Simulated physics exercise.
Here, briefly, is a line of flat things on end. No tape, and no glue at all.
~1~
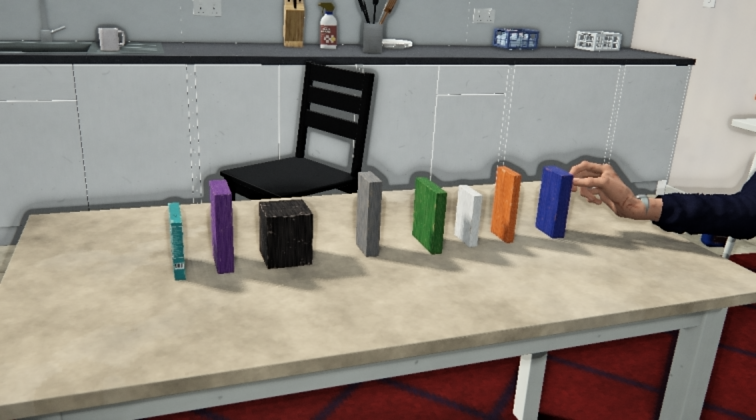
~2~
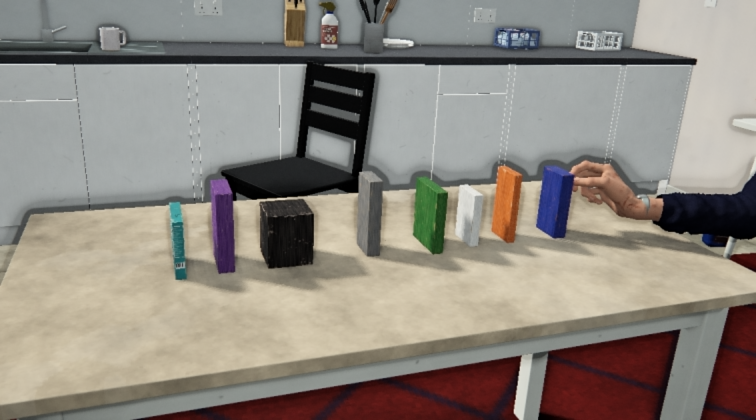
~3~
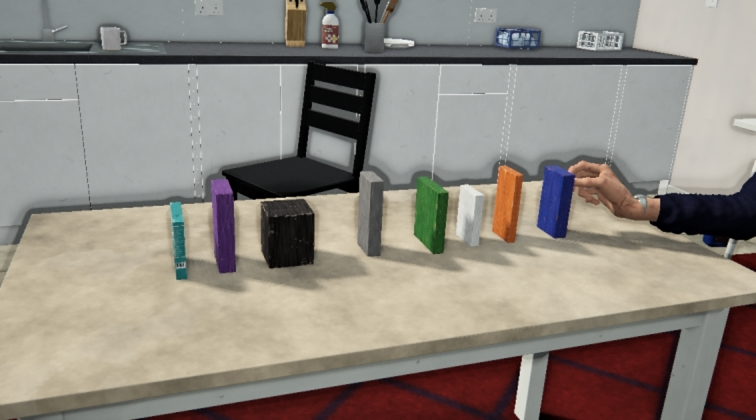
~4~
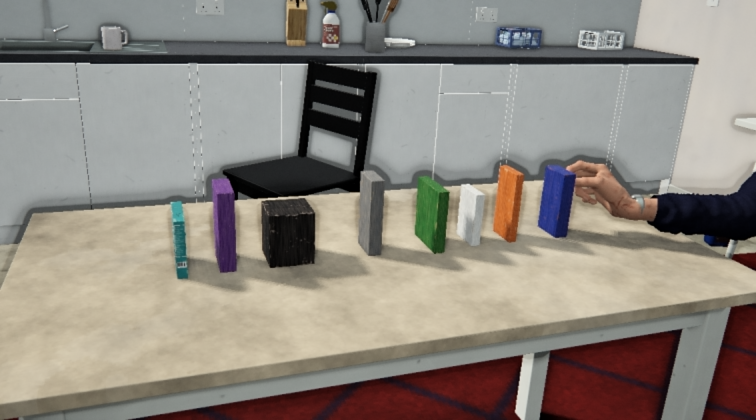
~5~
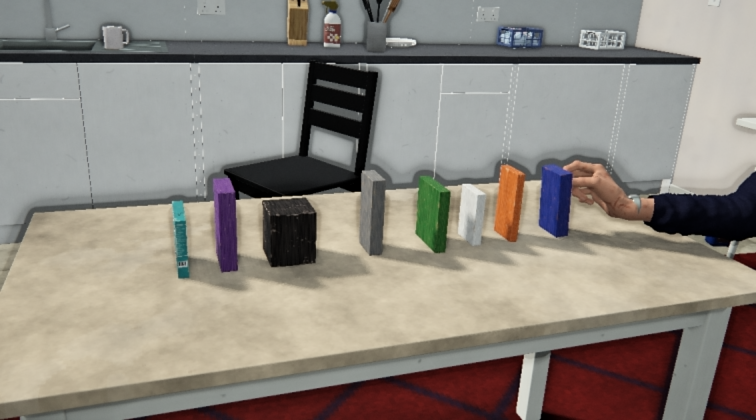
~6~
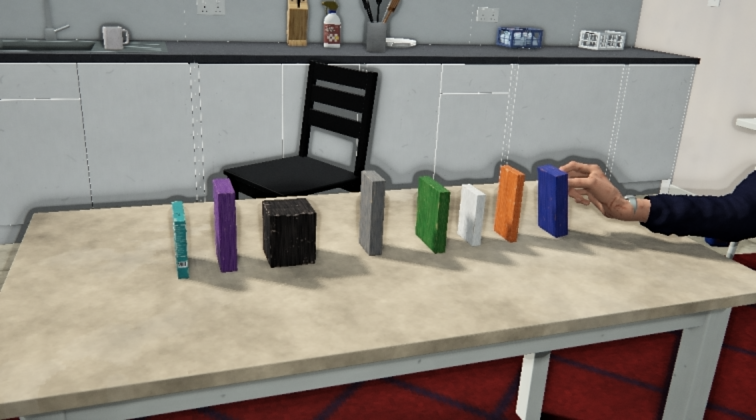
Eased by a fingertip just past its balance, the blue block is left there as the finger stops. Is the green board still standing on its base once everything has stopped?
No, it goes over.
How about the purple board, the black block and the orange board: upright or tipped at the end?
The purple board stays up, the black block stays up and the orange board tumbles.
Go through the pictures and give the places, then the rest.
Green board (429, 215); white block (468, 216), in the first frame.
Grey block (369, 214); black block (286, 233), in the second frame.
Orange board (507, 205); white block (470, 216), in the third frame.
Purple board (224, 225); grey block (371, 213), in the fourth frame.
Blue block 5° over; black block (289, 232); orange board (509, 204), in the fifth frame.
Blue block 9° over; green board (432, 214); white block (471, 215), in the sixth frame.
Then, 0.40 s later than the last frame, blue block 69° over; orange board tilted by 31°; white block tilted by 5°.
Then, 0.60 s later than the last frame, blue block 81° over; green board tilted by 35° near (413, 218); orange board tilted by 70°; white block tilted by 70°.
Then, 1.20 s later than the last frame, blue block 82° over; green board on its side near (394, 241); orange board tilted by 69°; white block on its side.
When it is over, lying over on the table, white block, green board, grey block and orange board; the other 2 as before. End places, in pixels of the last picture, green board near (394, 241).
